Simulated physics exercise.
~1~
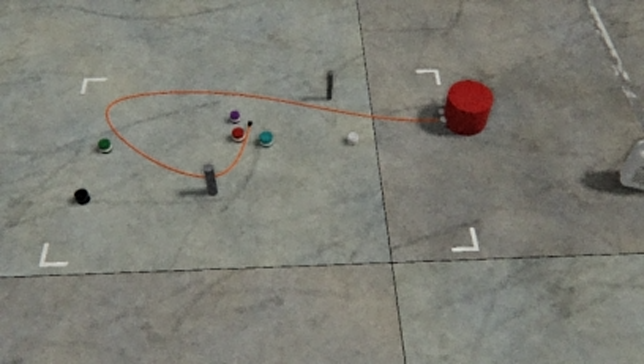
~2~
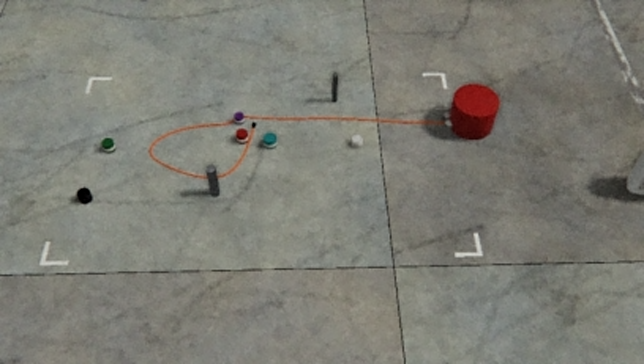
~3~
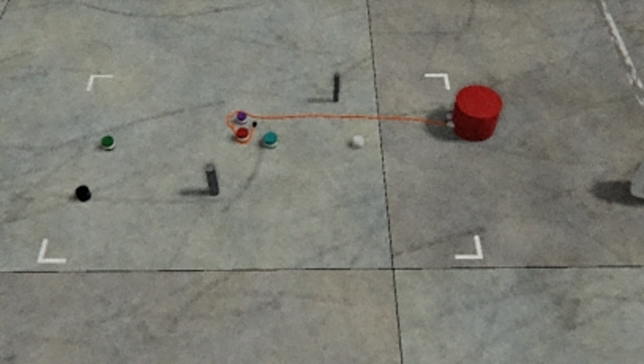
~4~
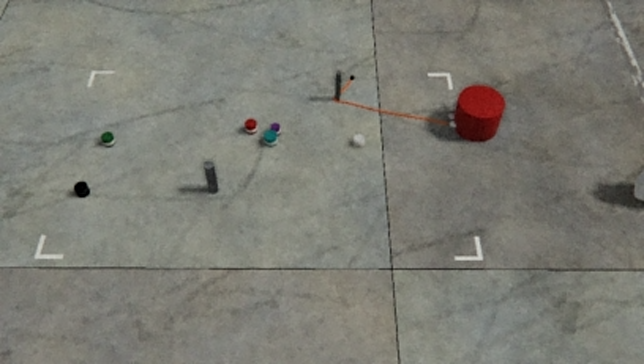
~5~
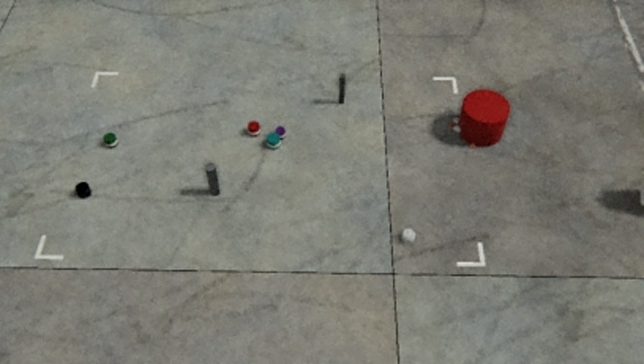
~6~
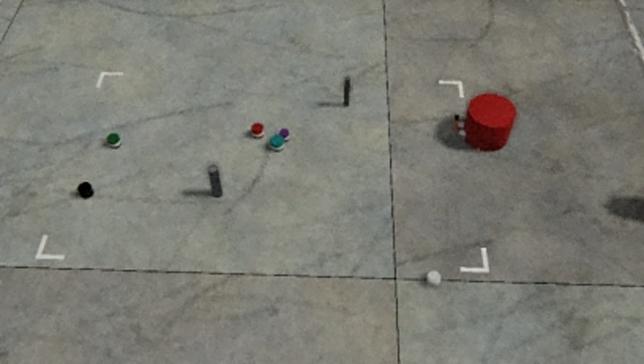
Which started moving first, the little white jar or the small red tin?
The small red tin started moving first, shifting slightly while the white jar was still in its place. The white jar only moved off afterwards.
